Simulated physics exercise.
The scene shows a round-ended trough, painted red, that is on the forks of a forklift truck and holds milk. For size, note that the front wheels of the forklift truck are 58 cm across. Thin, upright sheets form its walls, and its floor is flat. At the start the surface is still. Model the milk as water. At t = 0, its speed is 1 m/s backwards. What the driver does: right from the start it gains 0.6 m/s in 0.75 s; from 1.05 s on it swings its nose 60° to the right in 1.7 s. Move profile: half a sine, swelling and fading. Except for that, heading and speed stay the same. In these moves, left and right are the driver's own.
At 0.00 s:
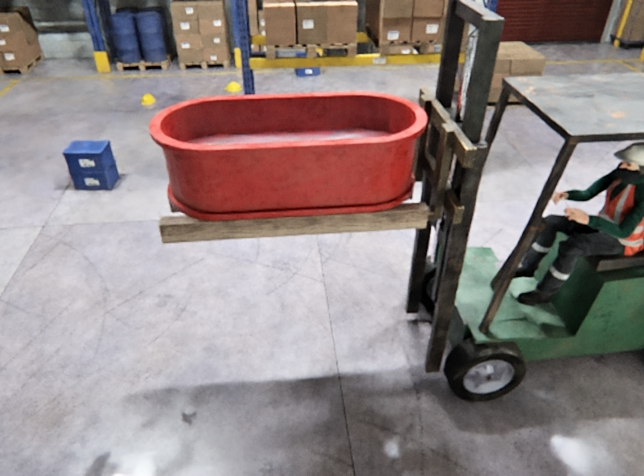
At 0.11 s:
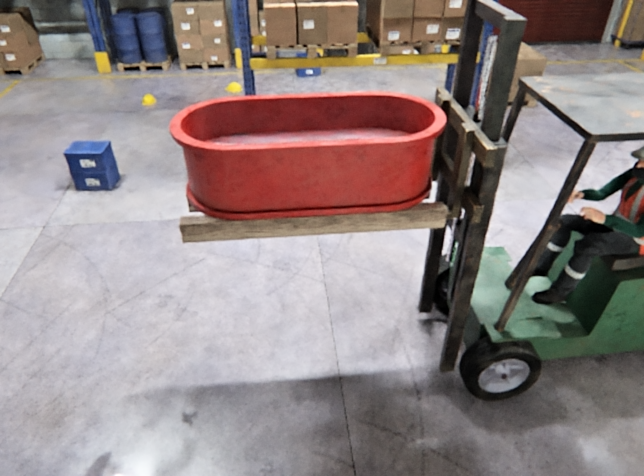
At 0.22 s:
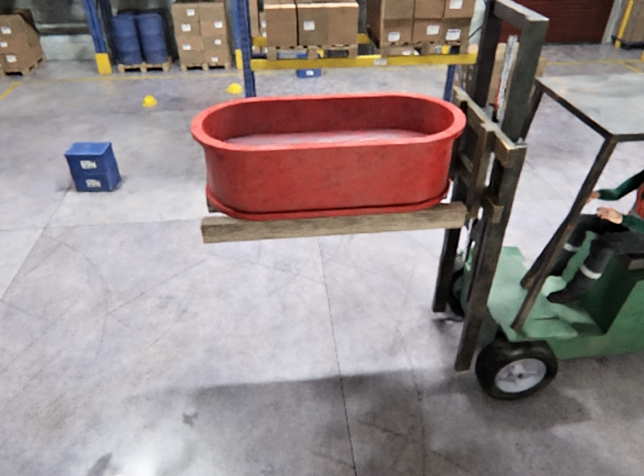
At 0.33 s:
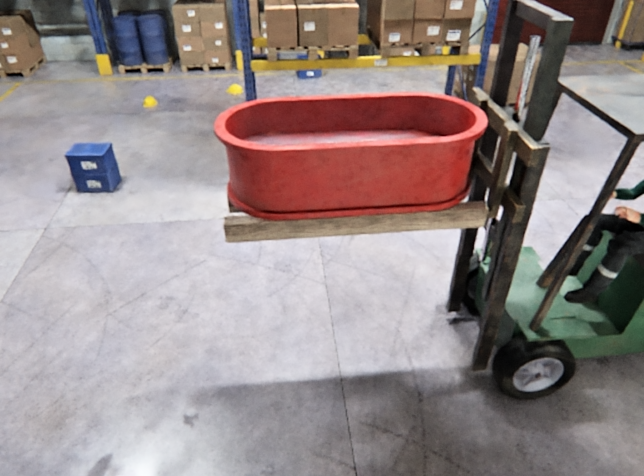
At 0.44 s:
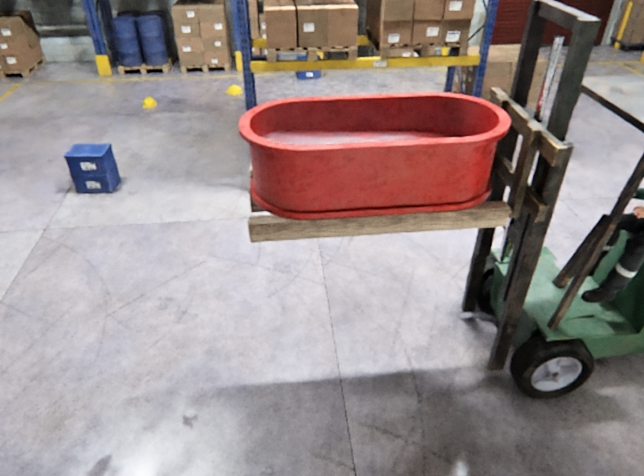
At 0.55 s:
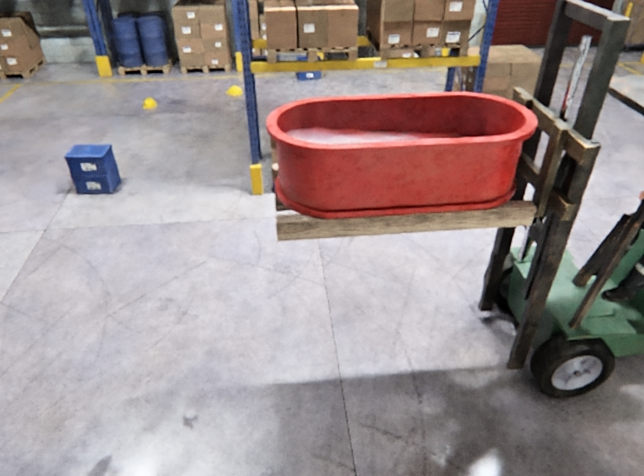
At the start, a green forklift holds a red, round-ended trough of pale liquid on its raised forks, the surface looking level. The forklift backs steadily to the right across the warehouse floor, carrying the trough along, and its driver slides mostly out of view. Later the liquid rises slightly towards the trough's left end.
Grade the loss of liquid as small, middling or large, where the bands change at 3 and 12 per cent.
The loss grades as middling.
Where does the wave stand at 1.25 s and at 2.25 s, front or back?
Towards the fore, and after that towards the fore.
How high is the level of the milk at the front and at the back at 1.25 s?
About 22 cm at the front, 16 cm at the back.
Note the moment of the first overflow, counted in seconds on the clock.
It happens at some 2.5 s.
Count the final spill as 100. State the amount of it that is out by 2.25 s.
Near 0 in a hundred.
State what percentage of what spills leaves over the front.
Fraction of spill: Roughly 10%.
By 1.25 s the surface is 23 cm up at the front and 15 cm at the back; nothing has left.
By 2.25 s the surface is 42 cm up at the front and 10 cm at the back; nothing has left.
By 3.25 s the surface is 15 cm up at the front and 29 cm at the back; 8 per cent is out, over the far side.
By 5.74 s 8 per cent is out, over the far side, 15 of 181 litres.
